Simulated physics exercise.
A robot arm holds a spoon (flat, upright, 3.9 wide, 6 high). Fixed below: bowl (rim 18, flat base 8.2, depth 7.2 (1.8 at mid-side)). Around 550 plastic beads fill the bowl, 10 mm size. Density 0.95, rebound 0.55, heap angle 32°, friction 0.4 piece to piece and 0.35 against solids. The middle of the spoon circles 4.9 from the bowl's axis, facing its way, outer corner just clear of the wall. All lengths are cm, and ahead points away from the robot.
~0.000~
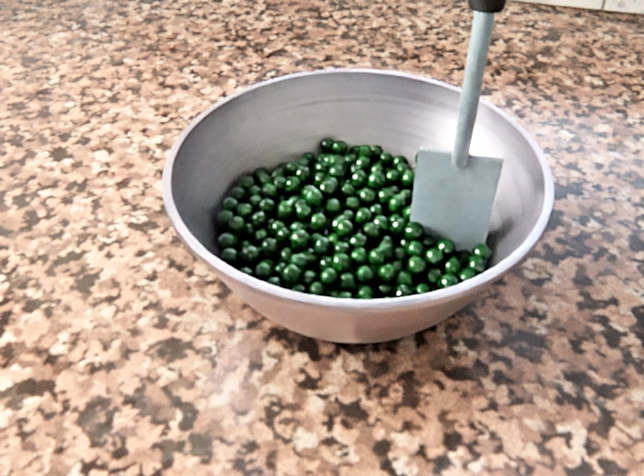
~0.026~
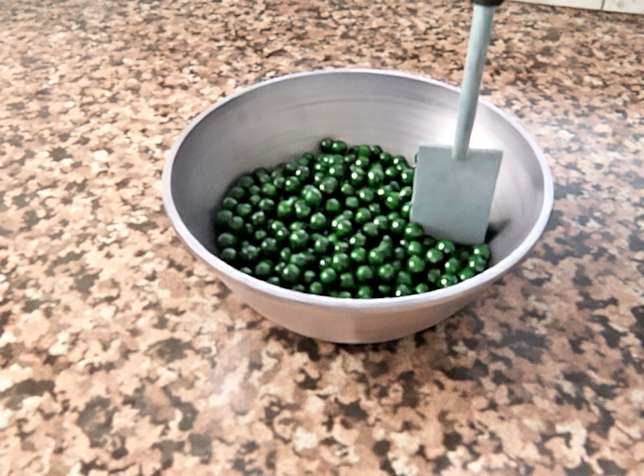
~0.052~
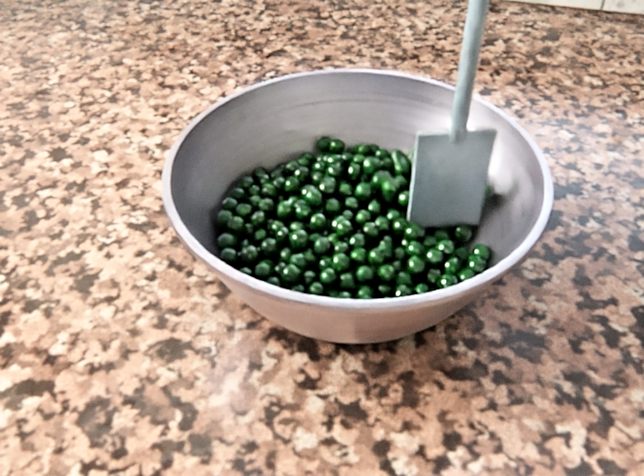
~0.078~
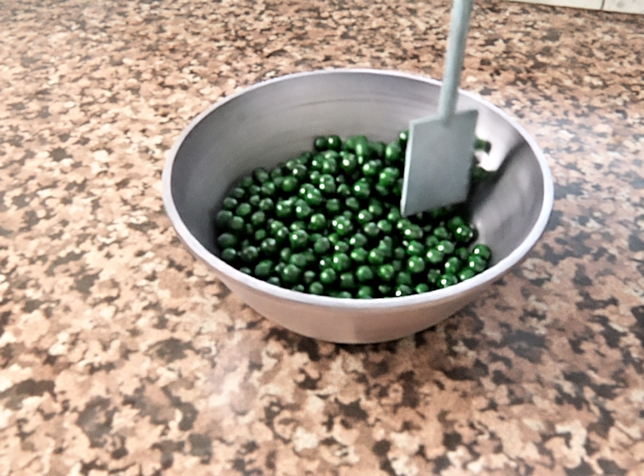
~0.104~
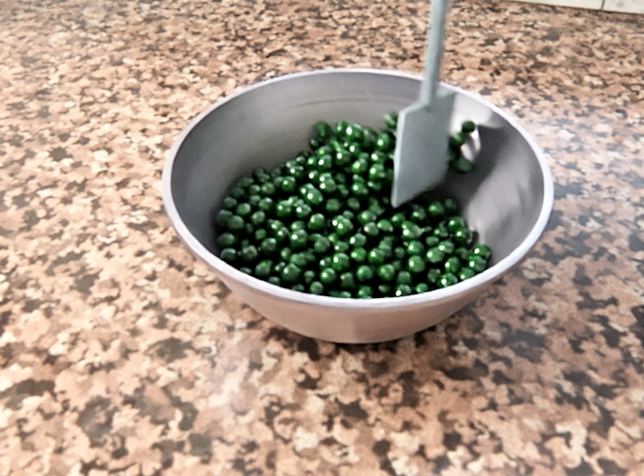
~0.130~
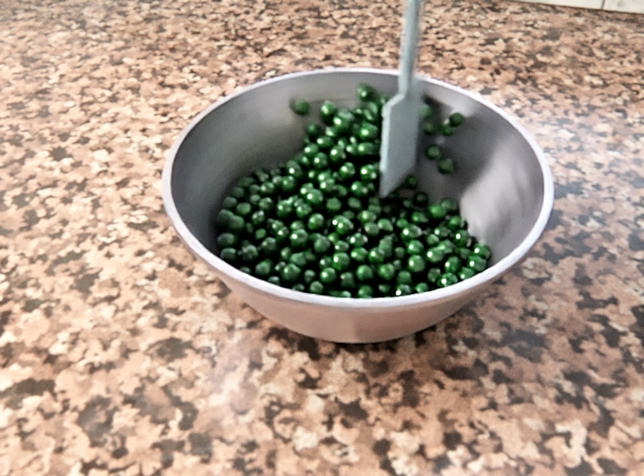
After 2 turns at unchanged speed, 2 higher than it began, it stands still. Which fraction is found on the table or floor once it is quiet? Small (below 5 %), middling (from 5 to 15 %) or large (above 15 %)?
Answer: Middling; from 5 to 15 % of the plastic beads finish on the table or floor.
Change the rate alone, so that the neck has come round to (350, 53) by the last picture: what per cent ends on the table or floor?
Some 20 per cent.
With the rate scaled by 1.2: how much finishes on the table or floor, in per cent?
Some 15 per cent.
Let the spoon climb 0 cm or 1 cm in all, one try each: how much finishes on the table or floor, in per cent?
Some 25 and 15 per cent.
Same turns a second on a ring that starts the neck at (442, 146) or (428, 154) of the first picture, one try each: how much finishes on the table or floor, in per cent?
Some 10 and 5 per cent.
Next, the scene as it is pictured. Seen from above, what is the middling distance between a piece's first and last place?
Some 2 cm.
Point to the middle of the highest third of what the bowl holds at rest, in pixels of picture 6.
At about (357, 218).
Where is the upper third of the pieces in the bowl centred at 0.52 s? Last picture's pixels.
Around (441, 237).
After 0.52 s, 326° round, highest piece 9 above the table; 515 in the bowl, 29 on the table or floor, 9 in flight or on the tool.
After 0.91 s, 220° round, highest piece 7 above the table; 498 in the bowl, 55 on the table or floor.
After 1.31 s, 0° round, highest piece 5 above the table; 497 in the bowl, 56 on the table or floor.
After 2.01 s, 0° round, highest piece 5 above the table; 497 in the bowl, 56 on the table or floor.
In the end, 497 in the bowl, 56 on the table or floor. That is 10 % on the table or floor.
